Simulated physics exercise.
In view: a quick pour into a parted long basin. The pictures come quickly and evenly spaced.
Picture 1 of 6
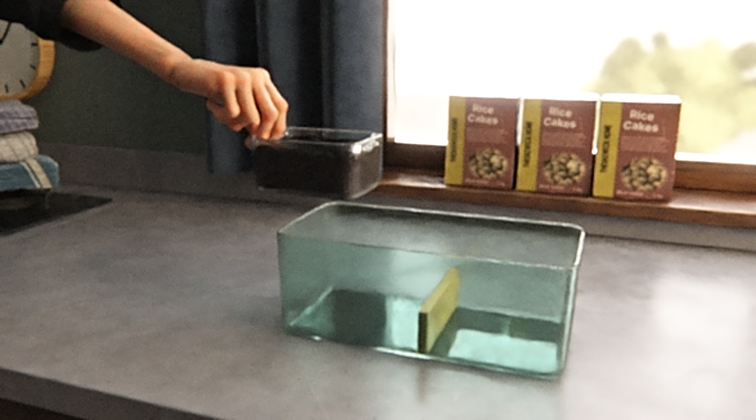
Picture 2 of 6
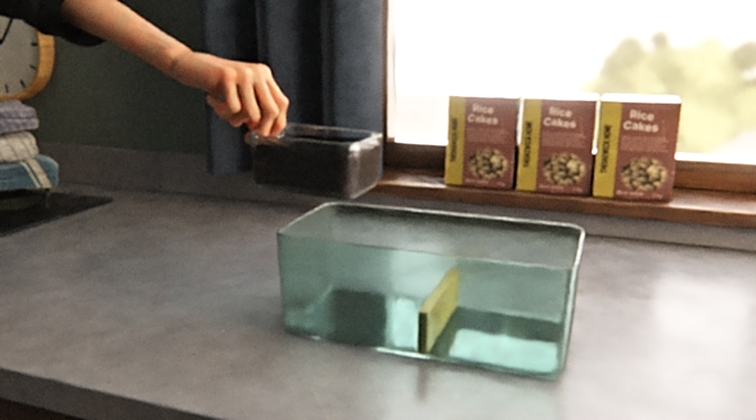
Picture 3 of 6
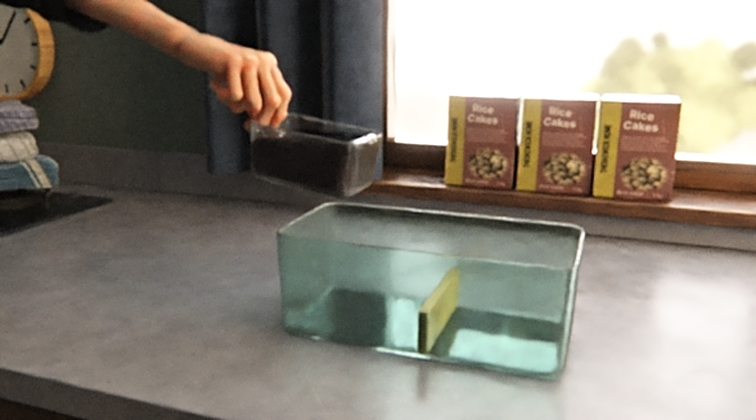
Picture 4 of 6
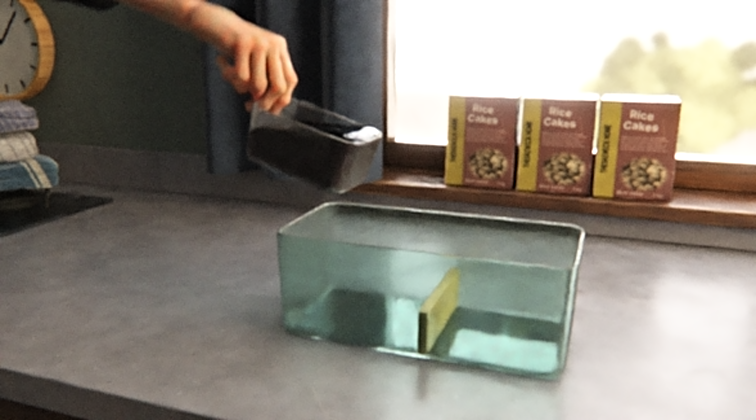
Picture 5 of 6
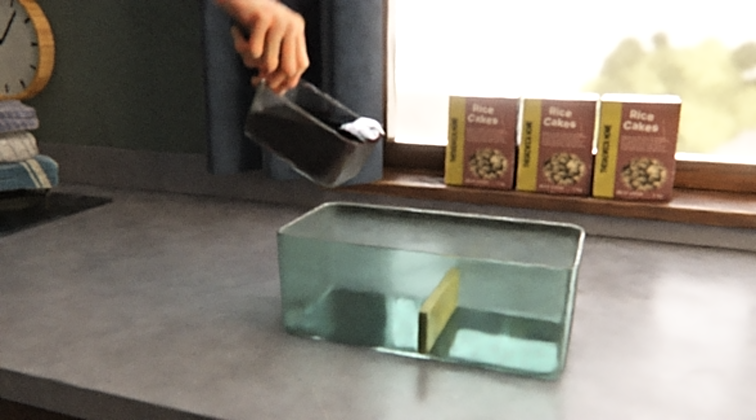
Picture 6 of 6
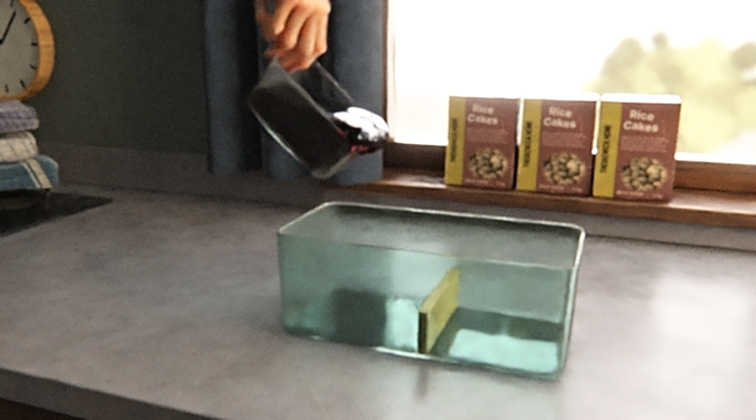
The footage shows a hand holding a clear container of dark liquid above a long greenish basin with a low yellow divider, then tilting it steeply to the right as a little of the liquid passes over its edge.
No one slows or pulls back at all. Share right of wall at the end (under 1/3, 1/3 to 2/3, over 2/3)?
The share that settles right of the wall is one third to two thirds, as I see it.
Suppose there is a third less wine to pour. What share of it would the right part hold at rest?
It works out near 55 percent.
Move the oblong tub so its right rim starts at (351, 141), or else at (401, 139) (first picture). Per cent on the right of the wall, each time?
Close to 30 % for the first start and close to 70 % for the second.
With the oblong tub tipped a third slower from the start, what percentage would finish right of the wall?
It comes to 75 per cent or so.
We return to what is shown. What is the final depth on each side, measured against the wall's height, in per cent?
Left part: 20 per cent; right part: 30.
A moment on, the oblong tub is tipped right over and 19 per cent is still to pour, 9 is left of the wall and 14 right of it.
Next, the oblong tub is tipped right over and 0 per cent is still to pour, 20 is left of the wall and 75 right of it.
Then the oblong tub is tipped right over and 0 per cent is still to pour, 31 is left of the wall and 51 right of it.
Later the oblong tub is tipped right over and 0 per cent is still to pour, 39 is left of the wall and 55 right of it.
At rest 40 per cent lies left of the wall, 55 right of it and 6 outside.
